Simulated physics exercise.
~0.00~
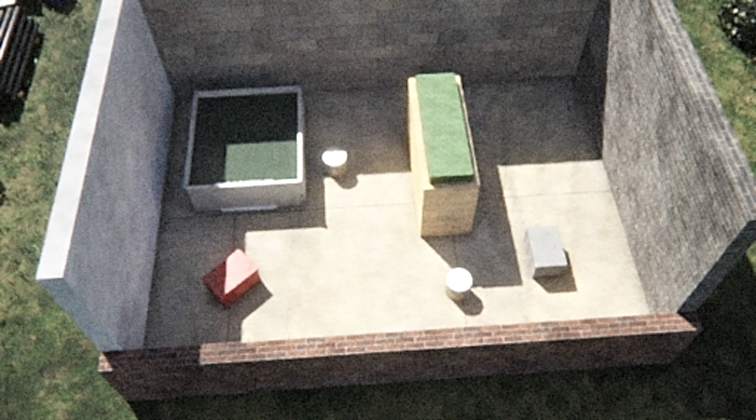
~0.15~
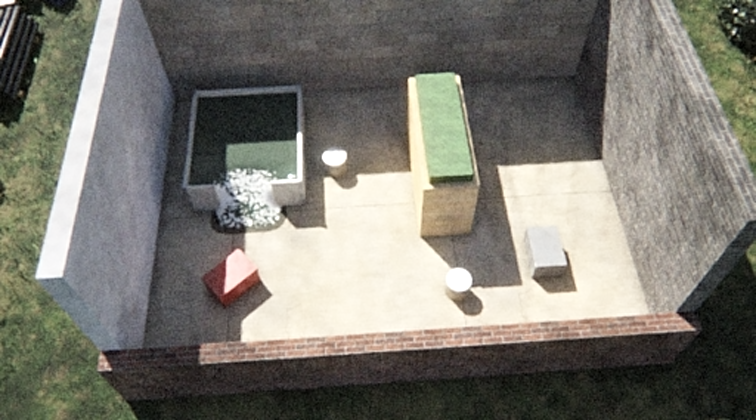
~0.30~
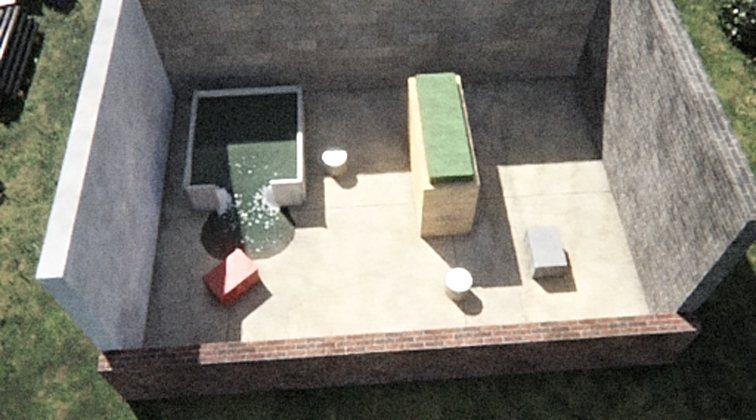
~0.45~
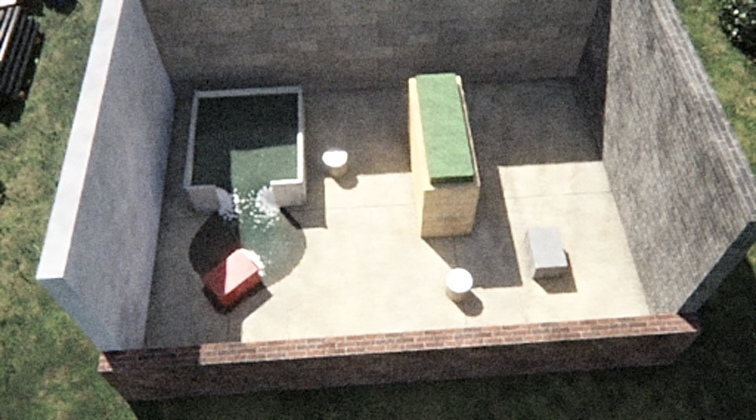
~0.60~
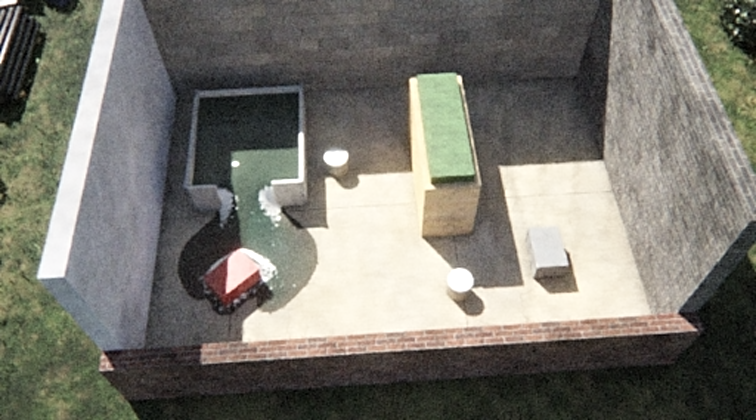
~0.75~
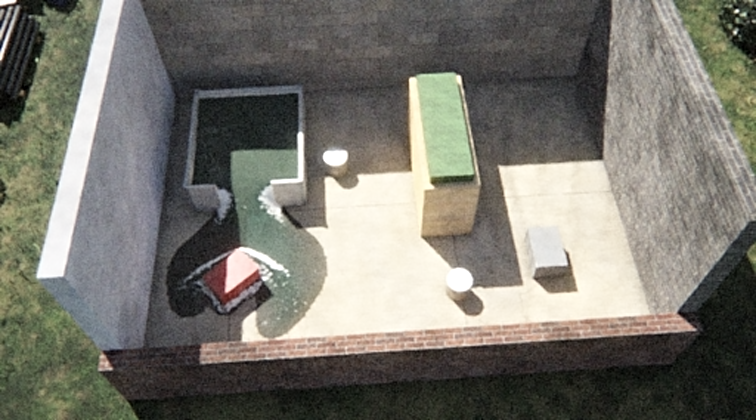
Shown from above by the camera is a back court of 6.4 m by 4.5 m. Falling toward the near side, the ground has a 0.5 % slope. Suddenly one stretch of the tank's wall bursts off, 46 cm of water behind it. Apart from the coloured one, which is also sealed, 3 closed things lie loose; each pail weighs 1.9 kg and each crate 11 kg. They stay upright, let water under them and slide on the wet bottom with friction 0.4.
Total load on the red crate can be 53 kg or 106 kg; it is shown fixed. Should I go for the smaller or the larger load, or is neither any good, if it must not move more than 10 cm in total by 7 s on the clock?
Go for the larger.
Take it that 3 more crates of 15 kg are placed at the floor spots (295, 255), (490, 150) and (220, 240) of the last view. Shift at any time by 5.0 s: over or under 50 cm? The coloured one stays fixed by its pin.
First one went beyond, second stayed within, third went beyond.
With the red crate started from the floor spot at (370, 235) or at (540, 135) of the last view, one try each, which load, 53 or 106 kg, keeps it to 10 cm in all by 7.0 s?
Try 1: Lesser mass sufficient. Try 2: Lesser mass sufficient.
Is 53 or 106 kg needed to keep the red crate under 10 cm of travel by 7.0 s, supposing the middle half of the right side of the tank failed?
Then even the small mass works.
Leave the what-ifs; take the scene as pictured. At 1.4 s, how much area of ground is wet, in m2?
My estimate is roughly 7.5 m2.
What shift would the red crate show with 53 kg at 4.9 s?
About 60 cm off its spot.
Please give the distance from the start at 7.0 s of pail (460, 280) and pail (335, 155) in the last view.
Net shift, one by one: 150 cm / 0 cm.
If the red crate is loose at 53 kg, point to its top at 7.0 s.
Somewhere about (237, 320).
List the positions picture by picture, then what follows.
In the first picture, the red crate at (230, 273), on the bottom; water covers 2.6 m2; 0 of 4 have shifted.
In the second picture, the red crate at (230, 273) rests on the ground; water covers 3.0 m2; 0 of 4 have shifted.
In the third picture, the red crate at (230, 273), on the bottom; 3.5 m2 under water; 0 of 4 have shifted.
In the fourth picture, the red crate at (230, 273) rests on the ground; 4.1 m2 under water; 0 of 4 have shifted.
In the fifth picture, the red crate at (231, 273) rests on the ground; 4.5 m2 under water; 0 of 4 have shifted.
In the sixth picture, the red crate at (230, 273), on the bottom; water covers 5.1 m2; 0 of 4 have shifted.
After 1.4 s the red crate would be 35 cm from its start with 53 kg and 0 cm from its start with 106 kg; 11 cm of water round it then.
After 3.1 s the red crate would be 68 cm from its start with 53 kg and 0 cm from its start with 106 kg; 10 cm of water round it then.
After 4.9 s the red crate would be 68 cm from its start with 53 kg and 0 cm from its start with 106 kg; 8 cm of water round it then.
After 7.0 s the red crate would be 68 cm from its start with 53 kg and 0 cm from its start with 106 kg; 6 cm of water round it then.
